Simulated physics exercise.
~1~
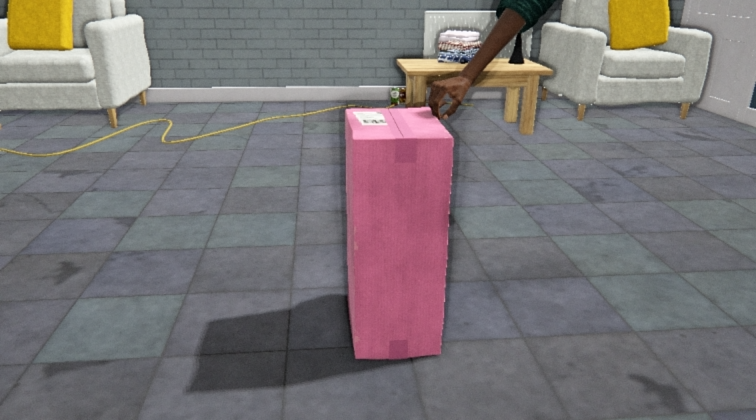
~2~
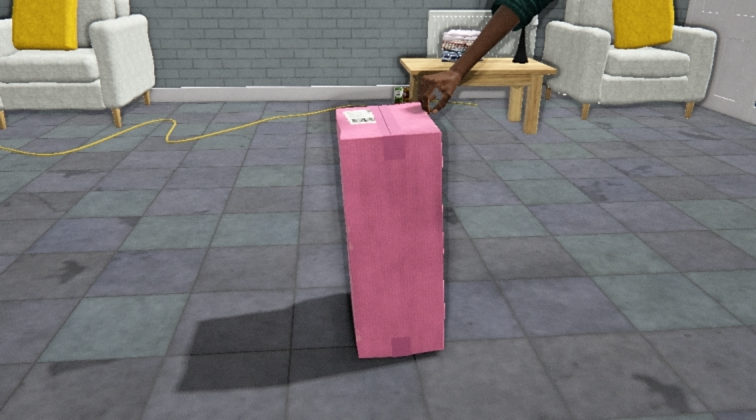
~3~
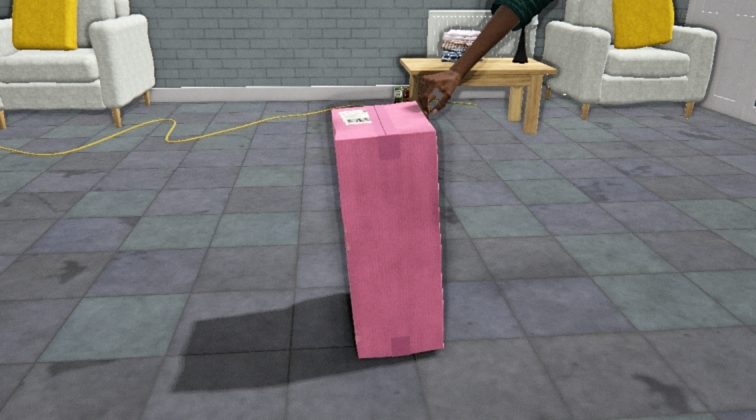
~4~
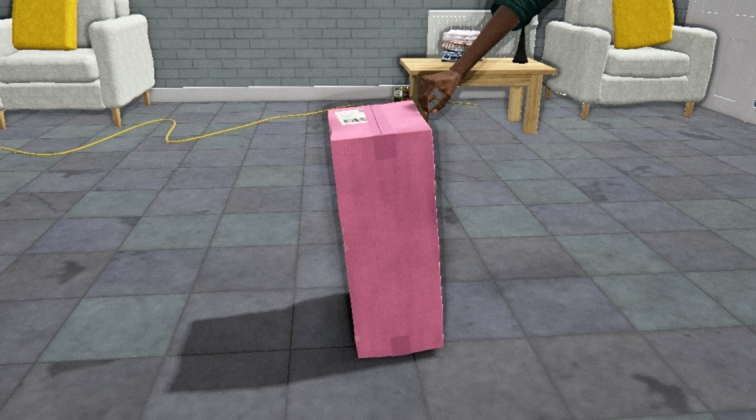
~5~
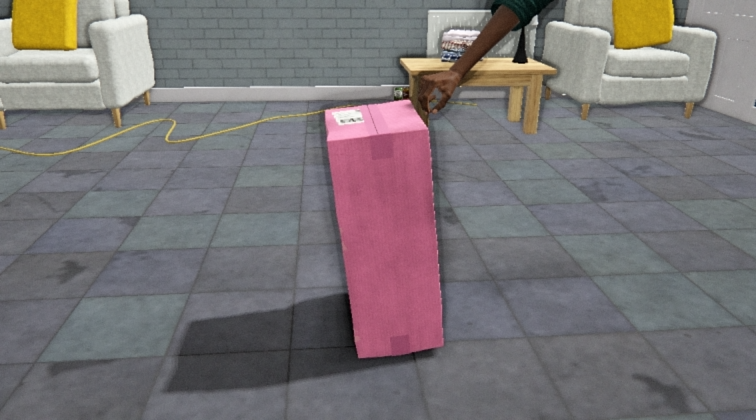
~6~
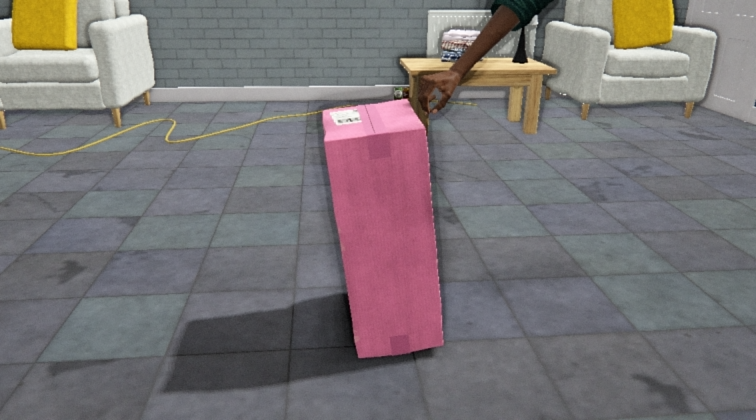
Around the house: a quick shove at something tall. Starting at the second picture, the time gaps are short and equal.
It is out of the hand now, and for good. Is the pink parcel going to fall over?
No. Recovers.
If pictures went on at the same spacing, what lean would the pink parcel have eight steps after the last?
6°.
Then, 0.28 s later than the last frame, pink parcel upright near (395, 230).
When it is over, the pink parcel returns to its base, near (396, 230).
